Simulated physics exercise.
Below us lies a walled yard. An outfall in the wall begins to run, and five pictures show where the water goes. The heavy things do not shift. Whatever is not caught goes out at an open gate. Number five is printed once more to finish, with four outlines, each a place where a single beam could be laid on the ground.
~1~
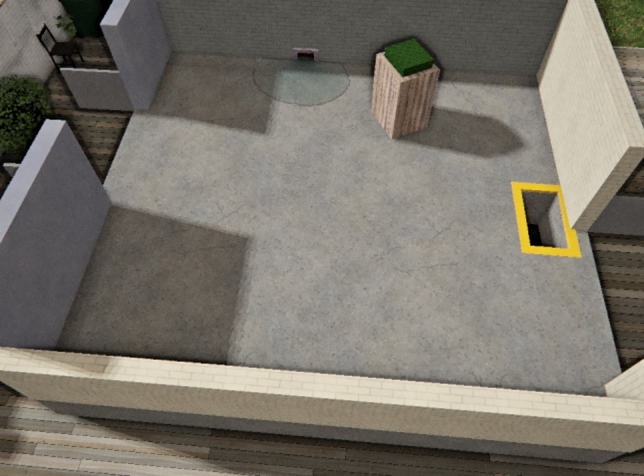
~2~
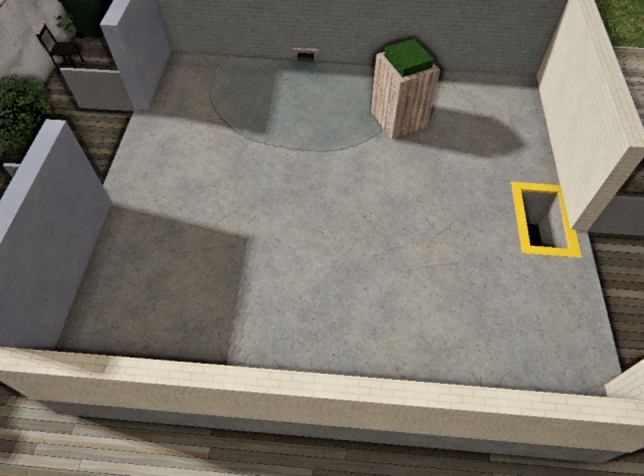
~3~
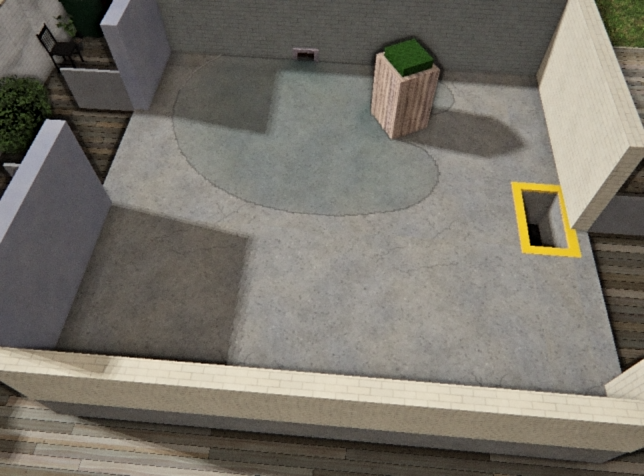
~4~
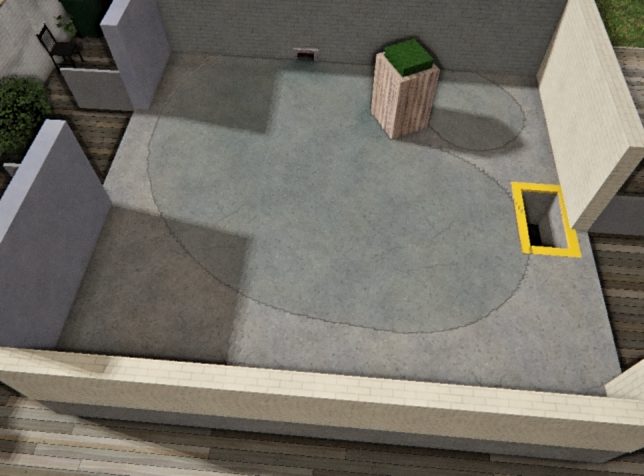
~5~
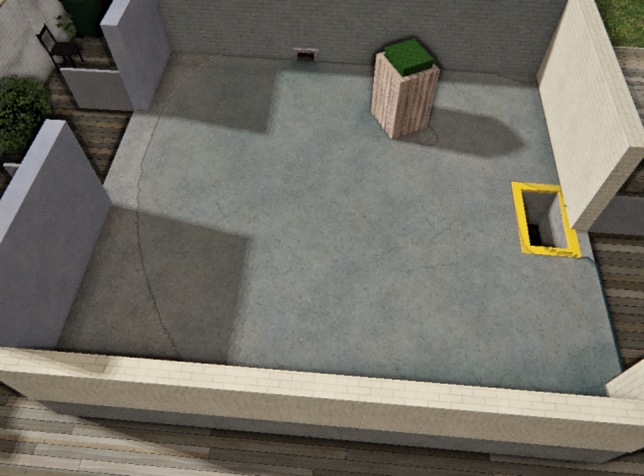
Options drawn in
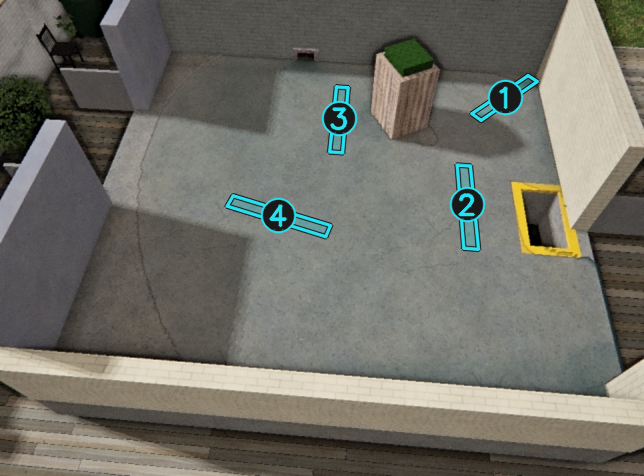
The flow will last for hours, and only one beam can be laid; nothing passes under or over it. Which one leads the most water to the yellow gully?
4 beats the others.
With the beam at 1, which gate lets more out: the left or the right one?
The right one.
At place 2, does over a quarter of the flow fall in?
No.
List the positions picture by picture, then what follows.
Outfall at (306, 55); yellow gully at (545, 218); open gate at (586, 300); open gate at (132, 153); front seen at (274, 95), 4 % of the ground wet; yellow gully still dry, in the first frame.
Front seen at (326, 146), 14 % of the ground wet; yellow gully still dry, in the second frame.
Front seen at (415, 195), 30 % of the ground wet; yellow gully still dry, in the third frame.
Front seen at (432, 327), 57 % of the ground wet; yellow gully still dry, in the fourth frame.
Front seen at (621, 366), 82 % of the ground wet; yellow gully taking water, in the fifth frame.
On the marked copy, 1 from (476, 117) to (532, 78); 2 from (471, 248) to (463, 165); 3 from (336, 152) to (342, 87); 4 from (230, 200) to (328, 231).
Choosing 1, about 15 % of the stream goes into the yellow gully, about 85 % out by the gates.
Choosing 2, about 15 % of the stream goes into the yellow gully, about 85 % out by the gates.
Choosing 3, about 17 % of the stream goes into the yellow gully, about 83 % out by the gates.
Choosing 4, about 23 % of the stream goes into the yellow gully, about 77 % out by the gates.
